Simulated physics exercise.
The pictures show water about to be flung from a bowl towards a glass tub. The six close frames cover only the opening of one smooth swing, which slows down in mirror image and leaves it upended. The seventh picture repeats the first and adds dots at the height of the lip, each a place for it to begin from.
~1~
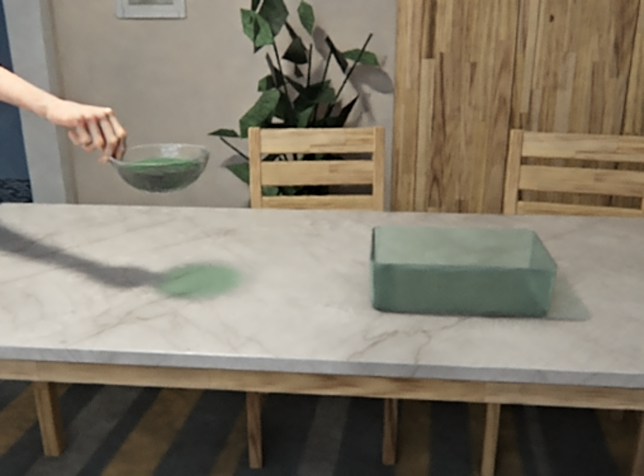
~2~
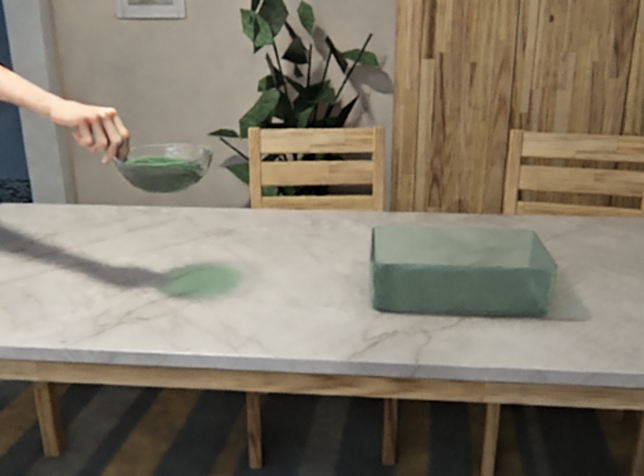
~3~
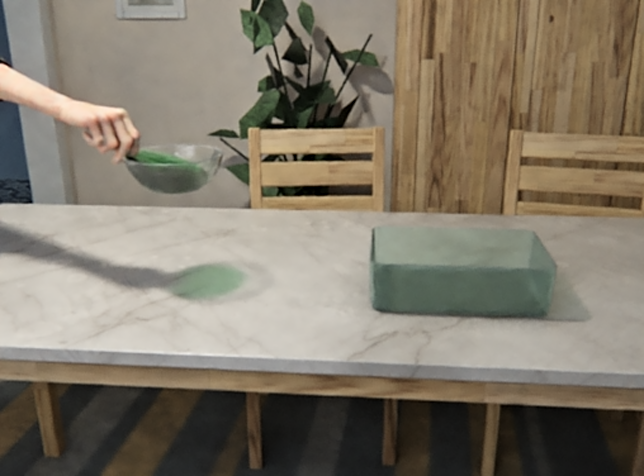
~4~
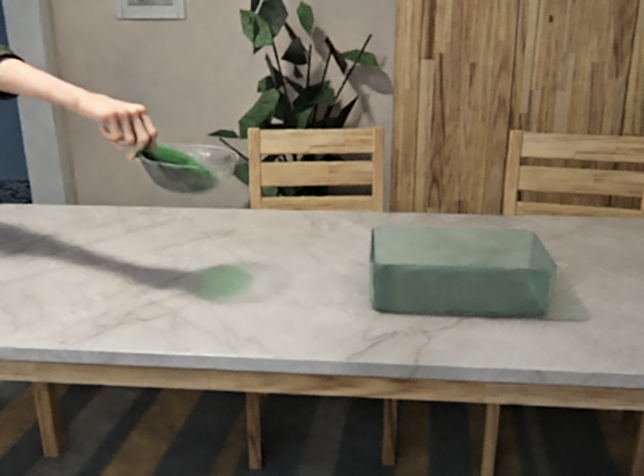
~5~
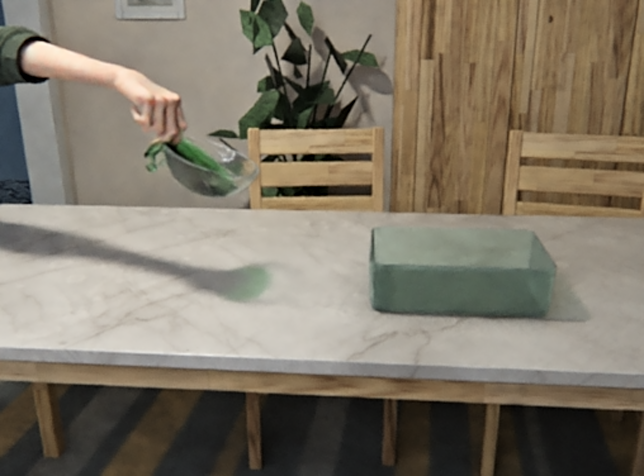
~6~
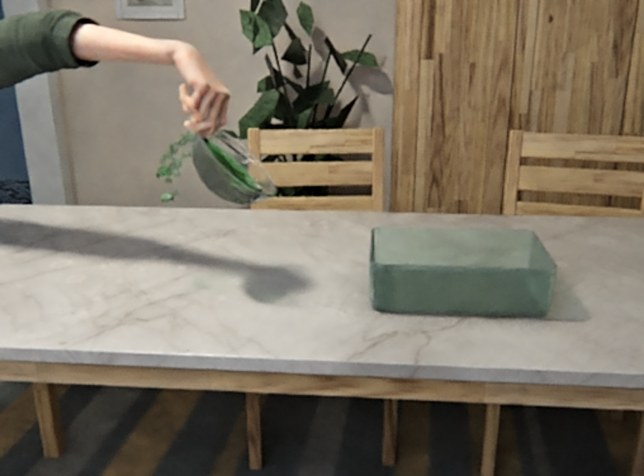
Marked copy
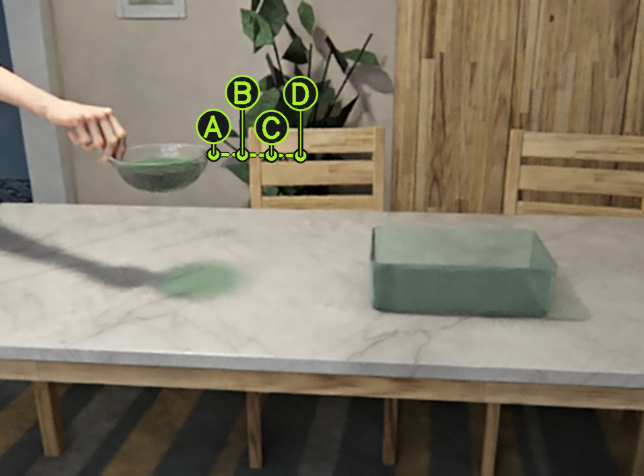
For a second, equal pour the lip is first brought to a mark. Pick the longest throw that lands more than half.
C will do.
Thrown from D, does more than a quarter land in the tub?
Yes.
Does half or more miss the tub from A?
Yes, it does.
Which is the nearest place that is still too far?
B it is.
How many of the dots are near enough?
Two of them.
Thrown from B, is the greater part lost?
Yes, it does.
On the marked copy, A at (213, 154); B at (242, 154); C at (271, 155); D at (300, 155).
If A is chosen, about 0 % lands in the tub, 96 % falls short and 4 % goes beside or beyond.
If B is chosen, about 24 % lands in the tub, 71 % falls short and 5 % goes beside or beyond.
If C is chosen, about 67 % lands in the tub, 24 % falls short and 8 % goes beside or beyond.
If D is chosen, about 77 % lands in the tub, 10 % falls short and 13 % goes beside or beyond.
